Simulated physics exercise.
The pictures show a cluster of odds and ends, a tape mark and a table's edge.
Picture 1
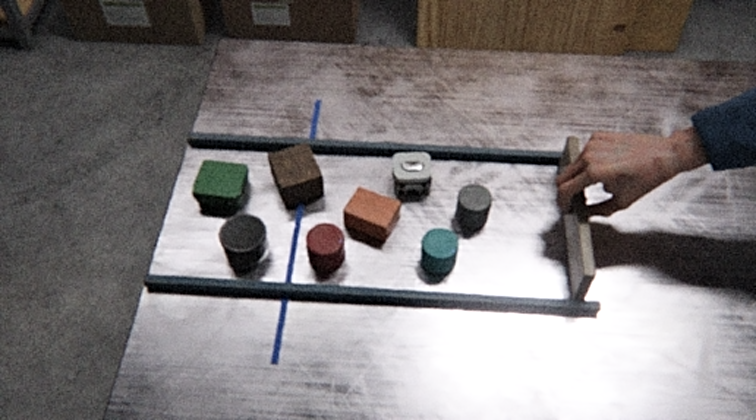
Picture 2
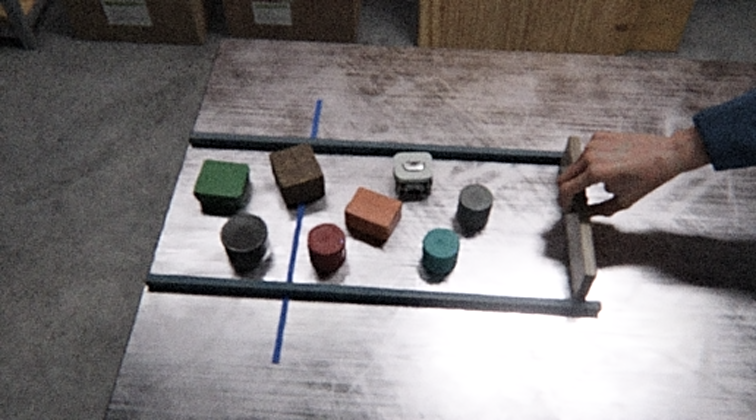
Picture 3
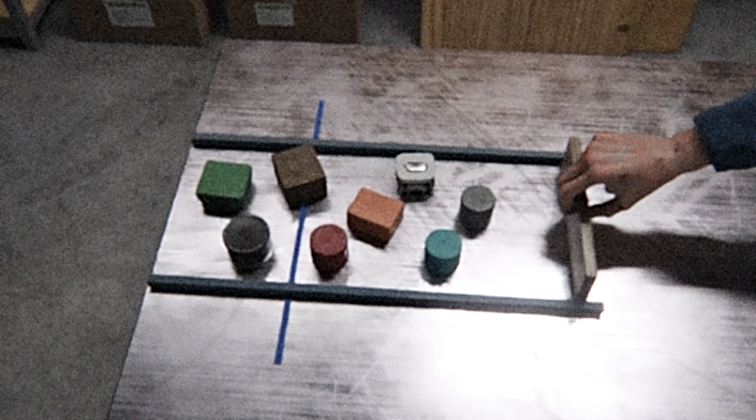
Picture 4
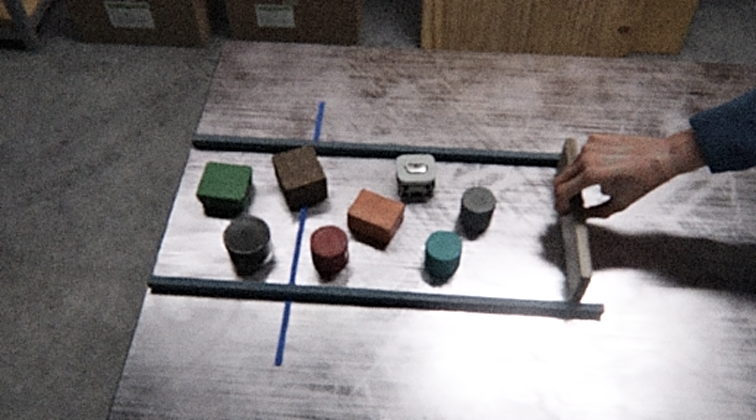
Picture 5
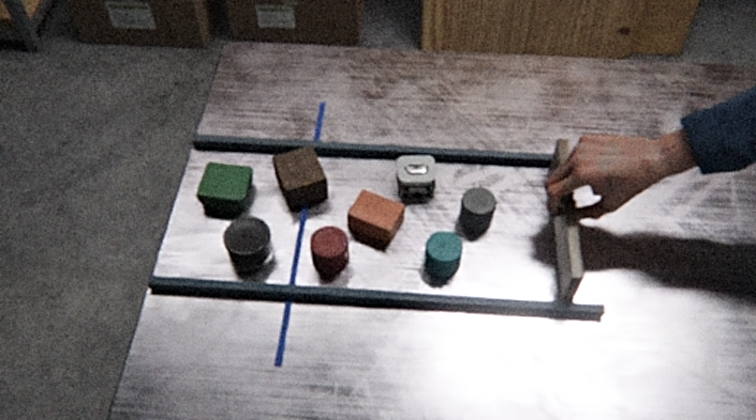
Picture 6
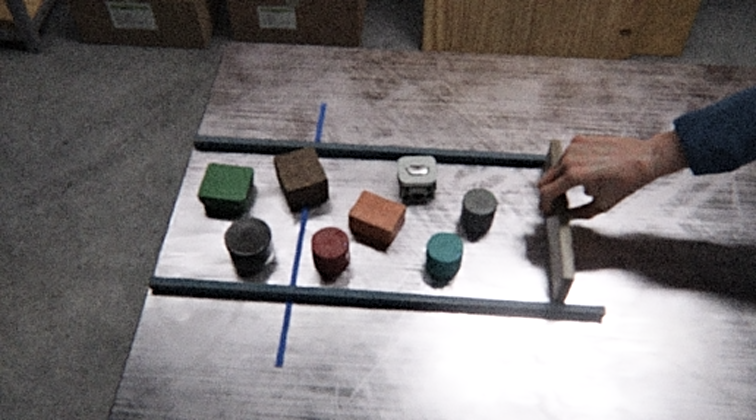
A hand slides a wooden board slightly left between two dark rails, while eight small blocks and containers sit still ahead of it.
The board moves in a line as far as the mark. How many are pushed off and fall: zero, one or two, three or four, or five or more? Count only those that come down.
Here the number that fall off is zero.
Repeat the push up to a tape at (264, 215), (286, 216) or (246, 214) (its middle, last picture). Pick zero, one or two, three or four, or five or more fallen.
The falls would be one or two; not one; either one or two.
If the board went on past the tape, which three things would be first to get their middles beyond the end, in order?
In order: The green case, the black pot, the brown block.
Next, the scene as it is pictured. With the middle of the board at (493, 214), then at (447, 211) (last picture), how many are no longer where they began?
1 and 2.
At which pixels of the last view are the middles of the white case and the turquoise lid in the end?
About (293, 169), and the other about (279, 249).
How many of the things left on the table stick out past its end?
0 of them.
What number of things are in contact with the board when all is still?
It touches 3.
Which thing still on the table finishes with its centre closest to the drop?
It is the green case.
Early on, none off yet; green case at rest near (228, 188); black pot at rest near (250, 244); brown block at rest near (302, 178).
A while later, none off yet; green case at rest near (228, 188); black pot moving near (246, 243); brown block travelled a little near (289, 178).
Finally, the number that fall off is zero.
